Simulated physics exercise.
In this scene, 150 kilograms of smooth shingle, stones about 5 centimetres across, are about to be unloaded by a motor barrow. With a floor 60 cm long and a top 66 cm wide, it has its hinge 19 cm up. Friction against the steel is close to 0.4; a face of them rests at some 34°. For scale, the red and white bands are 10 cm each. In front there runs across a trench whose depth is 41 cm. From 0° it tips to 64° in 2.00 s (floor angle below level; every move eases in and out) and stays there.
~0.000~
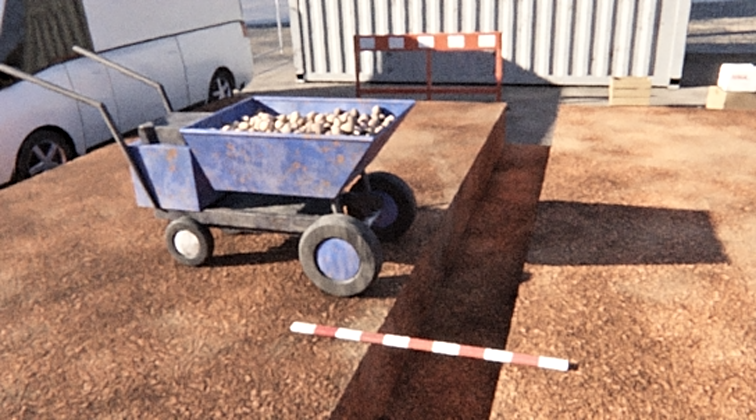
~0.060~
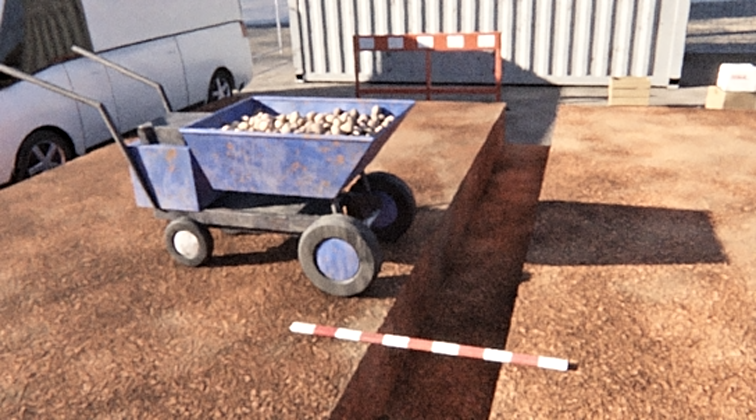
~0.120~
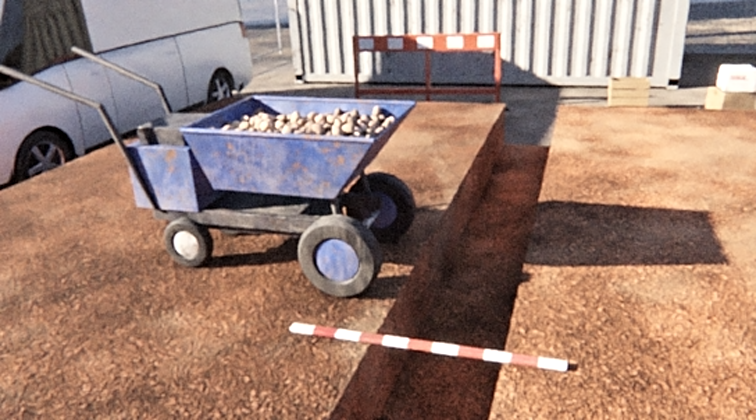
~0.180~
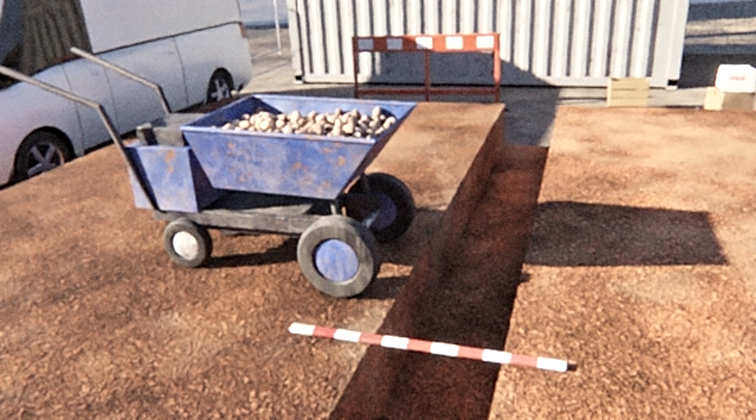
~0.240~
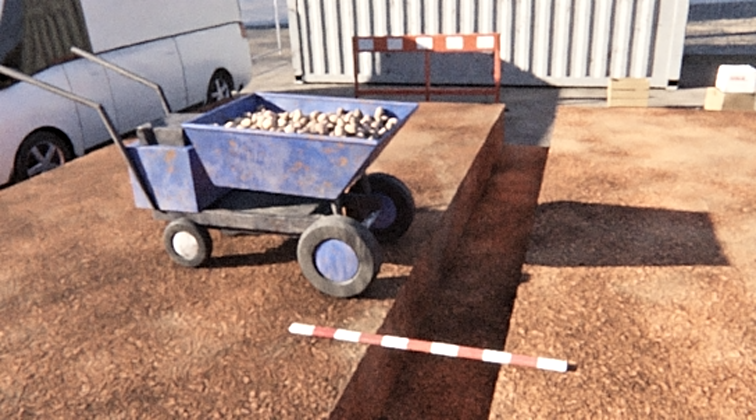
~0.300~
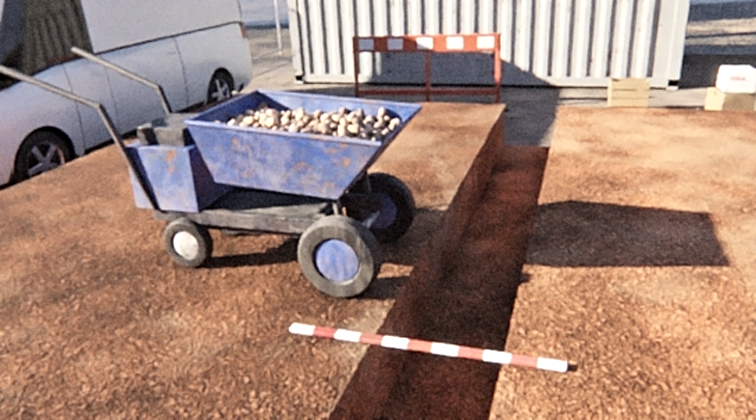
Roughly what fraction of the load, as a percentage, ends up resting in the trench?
Roughly 62 per cent of the load.
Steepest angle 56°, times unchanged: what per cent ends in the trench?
I'd guess some 45 in a hundred.
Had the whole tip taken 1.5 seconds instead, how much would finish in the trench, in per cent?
Estimate: About 55 %.
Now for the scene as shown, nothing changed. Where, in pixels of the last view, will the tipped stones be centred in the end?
The middle should be near (504, 337).
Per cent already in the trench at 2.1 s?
Around 20 per cent of it, at that instant.
After 1.5 s the floor is at 54°; 99 % in the skip, 1 % in the trench; the foremost stones are at (494, 221).
After 2.1 s the floor is at 64°; 54 % in the skip, 20 % in the trench, 26 % past the trench; the foremost stones are at (632, 299).
After 2.5 s the floor is at 64°; 31 % in the skip, 31 % in the trench, 38 % past the trench; the foremost stones are at (710, 303).
After 4.4 s the floor is at 64°; 0 % in the skip, 62 % in the trench, 38 % past the trench; the foremost stones are at (753, 304).
